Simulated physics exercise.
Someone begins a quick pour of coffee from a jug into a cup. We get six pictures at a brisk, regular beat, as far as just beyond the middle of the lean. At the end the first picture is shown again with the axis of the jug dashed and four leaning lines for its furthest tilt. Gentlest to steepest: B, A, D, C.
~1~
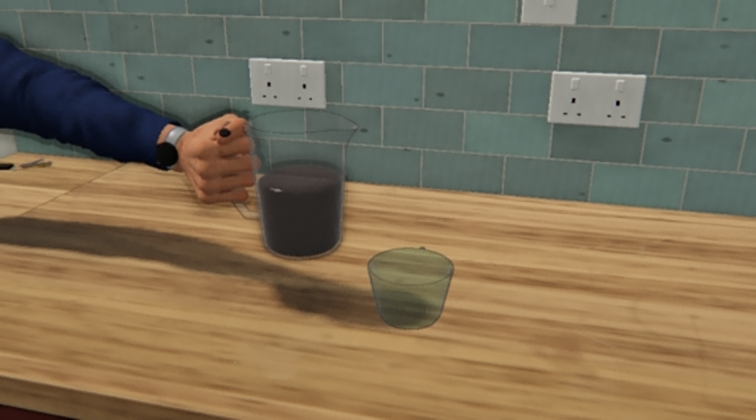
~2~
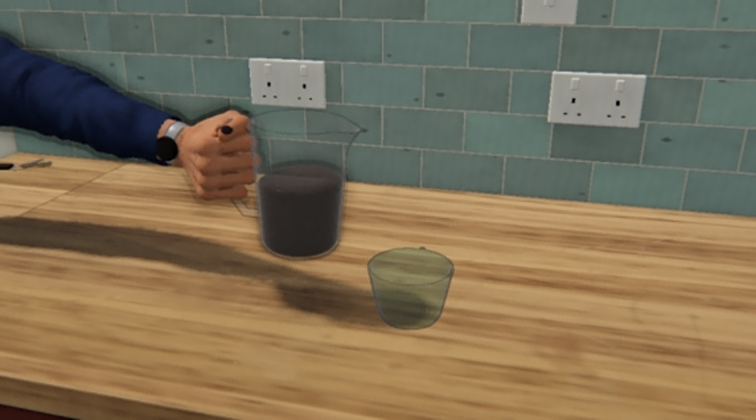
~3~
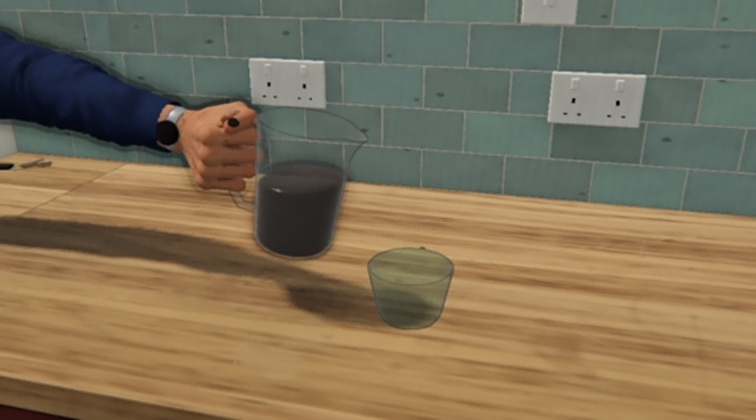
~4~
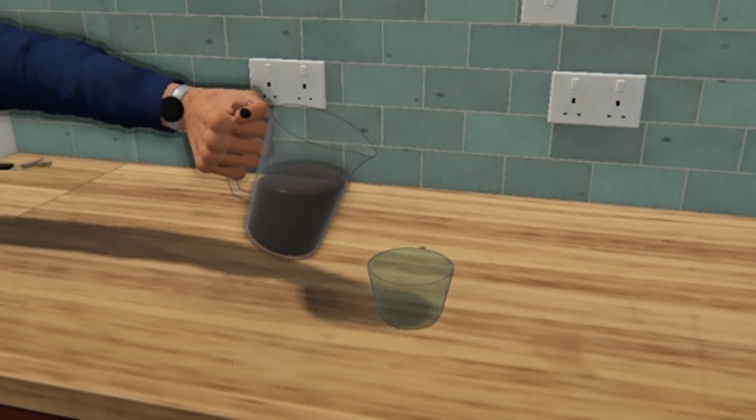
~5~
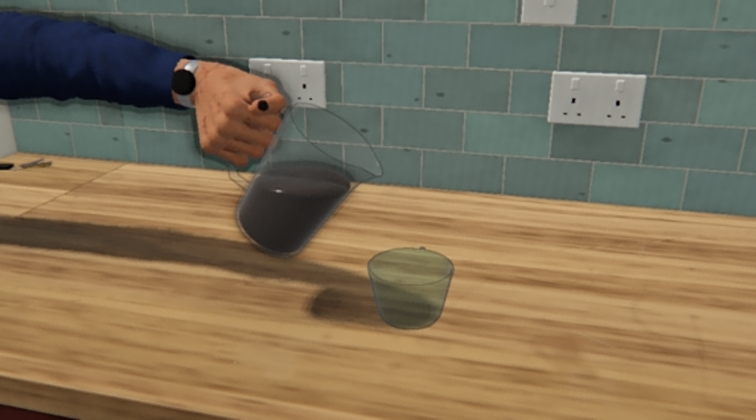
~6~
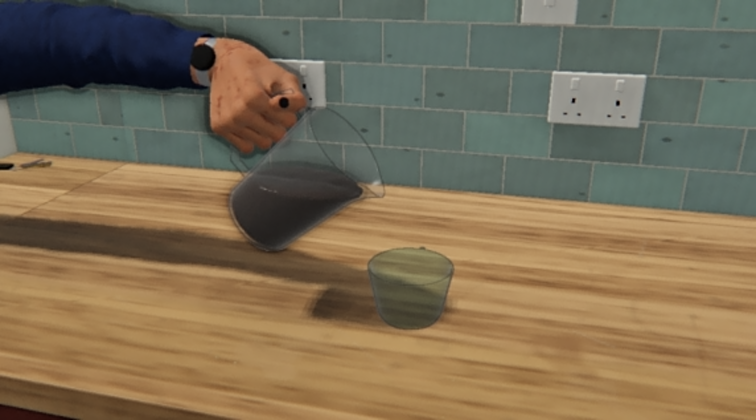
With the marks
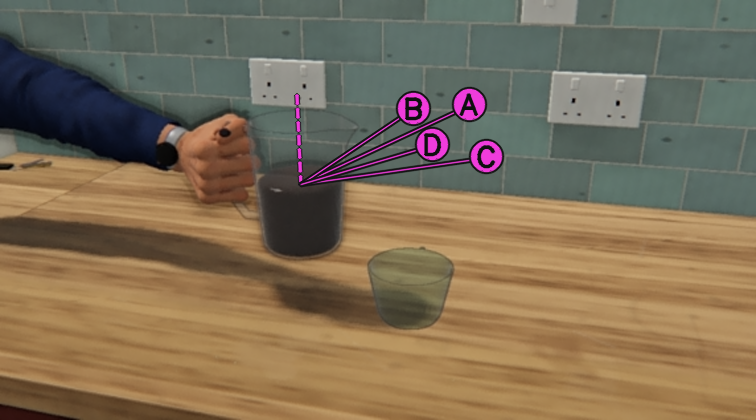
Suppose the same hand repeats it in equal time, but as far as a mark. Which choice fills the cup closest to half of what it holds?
Tilt D does it best.
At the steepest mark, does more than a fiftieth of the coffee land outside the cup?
Yes.
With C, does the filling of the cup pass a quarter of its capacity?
Yes, clearly.
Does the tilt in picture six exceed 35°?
Yes, it does.
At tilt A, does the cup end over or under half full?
Under half.
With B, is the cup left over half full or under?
Under half.
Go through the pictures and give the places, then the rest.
Upright, lip at (356, 128); rim of the cup round (411, 265); nothing has left yet, in the first picture.
Tipped about 3°, lip at (359, 131); nothing has left yet, in the second picture.
Tipped about 10°, lip at (366, 139); nothing has left yet, in the third picture.
Tipped about 21°, lip at (375, 154); nothing has left yet, in the fourth picture.
Tipped about 34°, lip at (381, 174); nothing has left yet, in the fifth picture.
Tipped about 49°, lip at (383, 195); nothing has left yet, in the sixth picture.
On the marked copy, A at (454, 112); B at (399, 118); C at (470, 160); D at (416, 150).
With A, the cup ends with about 24 % of what it can hold.
With B, the cup ends with about 7 % of what it can hold.
With C, the cup ends with about 73 % of what it can hold; 11 % of the coffee is spilt.
With D, the cup ends with about 51 % of what it can hold; 4 % of the coffee is spilt.
